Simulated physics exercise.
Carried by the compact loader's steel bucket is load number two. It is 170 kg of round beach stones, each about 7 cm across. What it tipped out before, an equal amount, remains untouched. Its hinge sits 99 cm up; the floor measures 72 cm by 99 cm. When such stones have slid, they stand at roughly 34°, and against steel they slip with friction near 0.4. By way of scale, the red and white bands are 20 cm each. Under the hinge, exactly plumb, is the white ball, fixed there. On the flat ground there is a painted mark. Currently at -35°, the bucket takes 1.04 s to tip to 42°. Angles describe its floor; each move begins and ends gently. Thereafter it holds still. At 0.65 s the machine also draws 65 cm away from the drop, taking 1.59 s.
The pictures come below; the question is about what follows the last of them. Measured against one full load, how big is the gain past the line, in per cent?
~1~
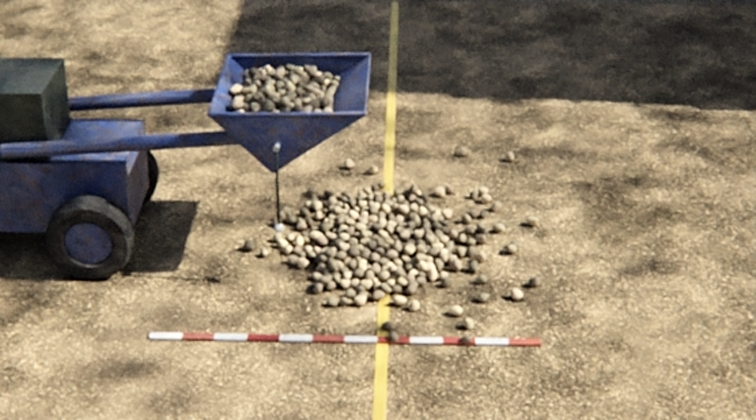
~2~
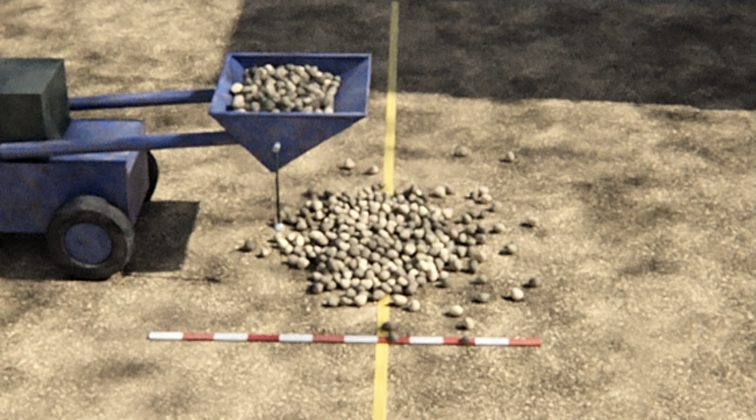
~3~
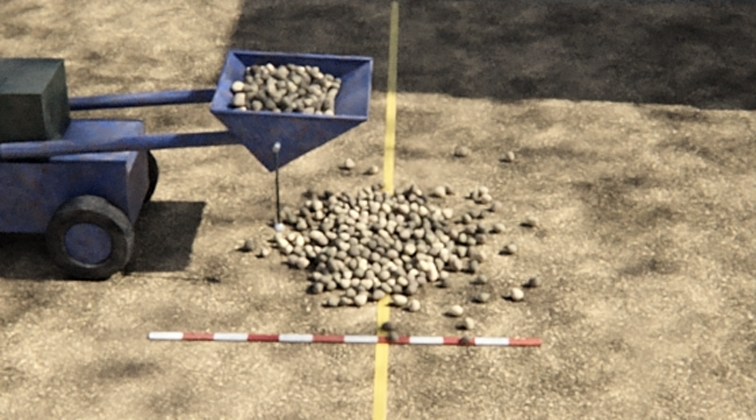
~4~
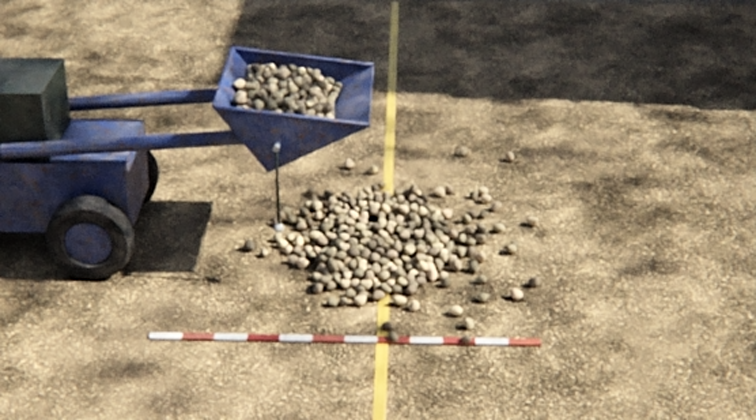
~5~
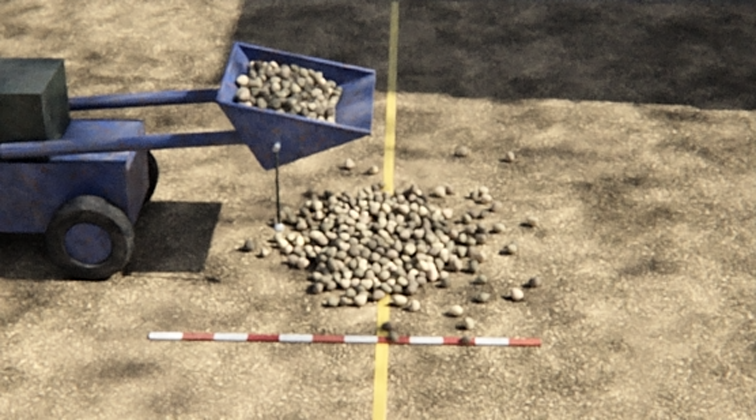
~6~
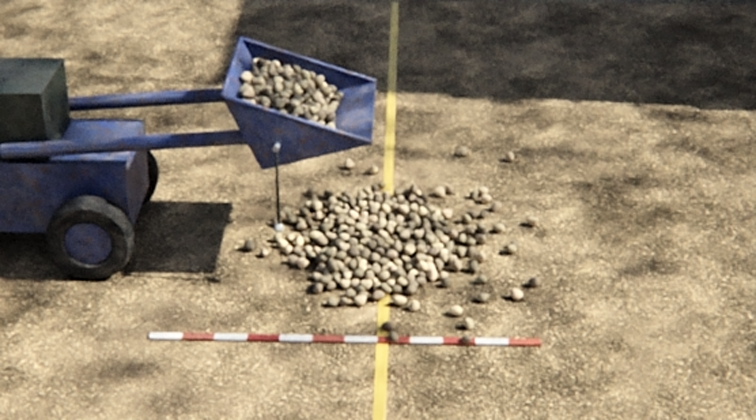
Some 34 per cent is added.
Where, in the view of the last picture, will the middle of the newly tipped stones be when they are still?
Roughly pixel (361, 234) in the last view.
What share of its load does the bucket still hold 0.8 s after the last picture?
Close to 35 in a hundred.
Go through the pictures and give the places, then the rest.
In the first frame, the bucket is at -35°, its lip at (365, 114); the top of the load is at (294, 80). The earlier load is highest near (363, 225), 12 cm above ground level, 58 % short of the line, 42 % past the line.
The second frame shows lip at (366, 115), floor tilted -34°, highest stones at (294, 80).
The third frame shows lip at (367, 119), floor tilted -31°, highest stones at (279, 80).
In the fourth frame, the bucket is at -27°, its lip at (369, 125); the top of the load is at (277, 81).
The fifth frame shows lip at (371, 133), floor tilted -22°, highest stones at (272, 76).
The sixth frame shows lip at (372, 143), floor tilted -16°, highest stones at (256, 73).
Then, 0.4 s after the last picture the floor is at 30°; in per cent of one load, 100 in the bucket, 58 short of the line, 42 past the line; the foremost stones are at (514, 233).
Then, 0.8 s after the last picture the floor is at 42°; in per cent of one load, 34 in the bucket, 120 short of the line, 45 past the line; the foremost stones are at (514, 233).
Then, 2.4 s after the last picture the floor is at 42°; in per cent of one load, 0 in the bucket, 124 short of the line, 76 past the line; the foremost stones are at (525, 237).
Then, 4.8 s after the last picture the floor is at 42°; in per cent of one load, 0 in the bucket, 124 short of the line, 76 past the line; the foremost stones are at (525, 237). Net gain past the line, 34.
